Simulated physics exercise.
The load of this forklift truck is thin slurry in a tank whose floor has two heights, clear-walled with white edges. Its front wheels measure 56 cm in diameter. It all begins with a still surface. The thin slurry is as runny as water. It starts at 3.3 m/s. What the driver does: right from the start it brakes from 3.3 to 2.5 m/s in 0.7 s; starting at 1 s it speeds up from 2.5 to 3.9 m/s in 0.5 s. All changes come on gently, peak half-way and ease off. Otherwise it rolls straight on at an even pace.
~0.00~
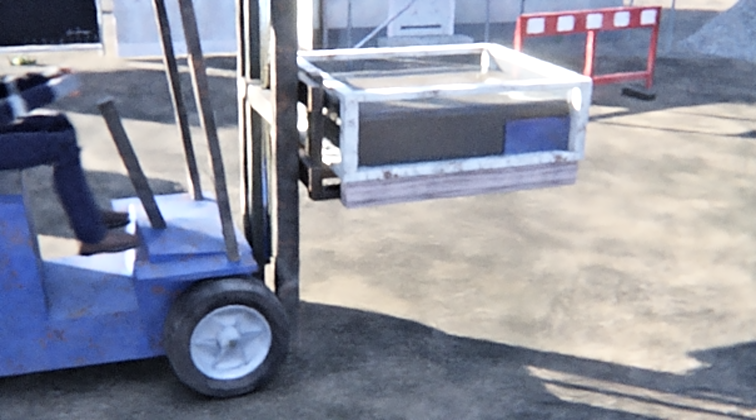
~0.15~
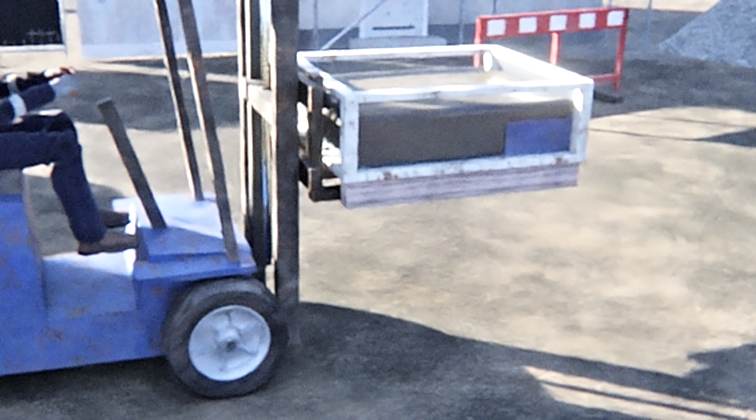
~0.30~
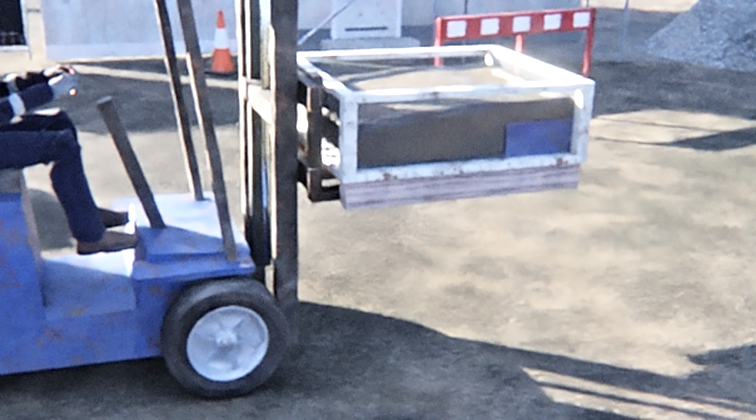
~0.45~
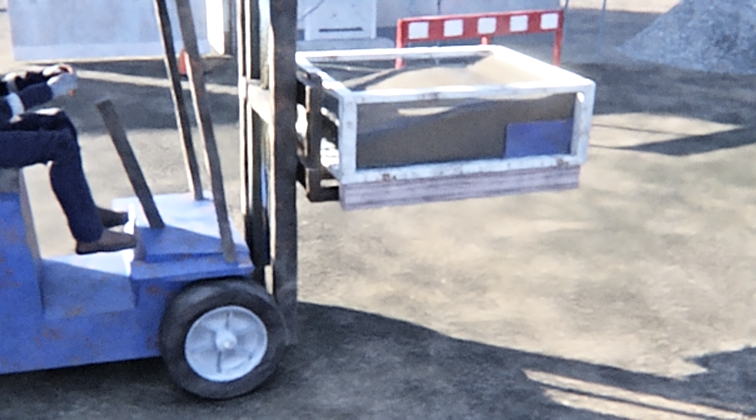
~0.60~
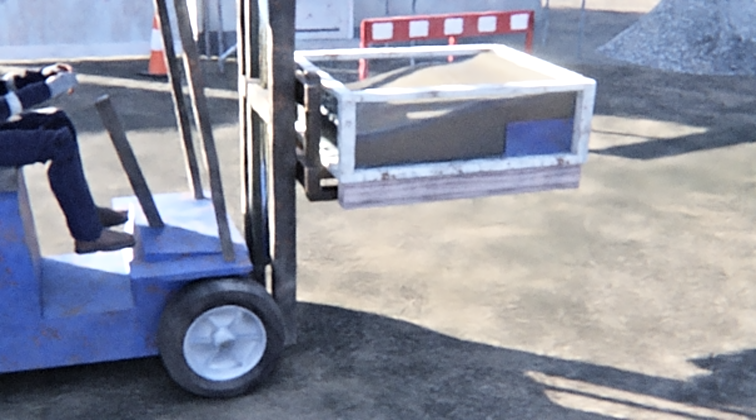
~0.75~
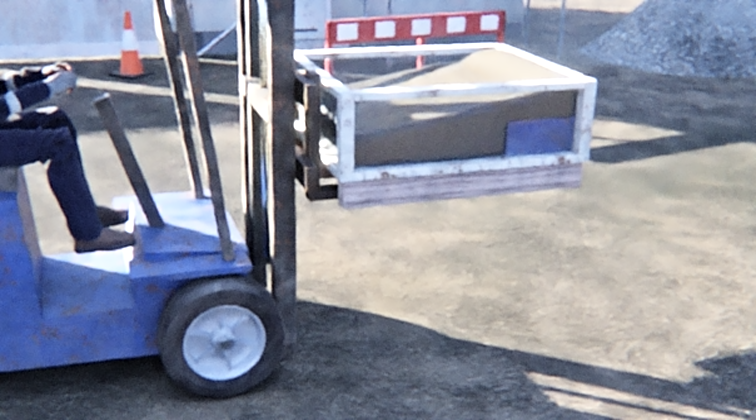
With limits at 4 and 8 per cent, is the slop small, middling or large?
The loss is large.
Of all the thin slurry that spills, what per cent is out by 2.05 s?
Some 90 per cent by then.
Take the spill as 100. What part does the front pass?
About 0 per cent.
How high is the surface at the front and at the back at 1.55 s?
About 18 cm in front and 54 cm behind.
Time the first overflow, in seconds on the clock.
At about 1.6 s.
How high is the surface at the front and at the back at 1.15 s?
Front 32 cm, back 26 cm.
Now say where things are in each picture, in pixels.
In the first picture, the surface is at (547, 95) by the front wall; at (365, 108) by the back wall; it lies level with the rim line; edge of the step at (539, 119); the front is on the right, levels are read along the near wall; a wheel hub at (233, 347).
In the second picture, the surface is at (549, 97) by the front wall; at (366, 109) by the back wall; it lies level with the rim line.
In the third picture, the surface is at (550, 93) by the front wall; at (365, 118) by the back wall; it climbs 4° towards the front.
In the fourth picture, the surface is at (364, 126) by the back wall; it climbs 8° towards the front.
In the fifth picture, the surface is at (553, 74) by the front wall; at (363, 129) by the back wall; it climbs 13° towards the front.
In the sixth picture, the surface is at (554, 64) by the front wall; at (363, 127) by the back wall; it climbs 15° towards the front; a wheel hub at (226, 347).
Then, 1.15 s in, the surface is 32 cm up at the front and 25 cm at the back; nothing has left.
Then, 1.55 s in, the surface is 19 cm up at the front and 53 cm at the back; nothing has left.
Then, 2.05 s in, the surface is 20 cm up at the front and 20 cm at the back; 11 per cent is out, over the back.
Then, 4.49 s in, 12 per cent is out, over the back, 25 of 212 litres.
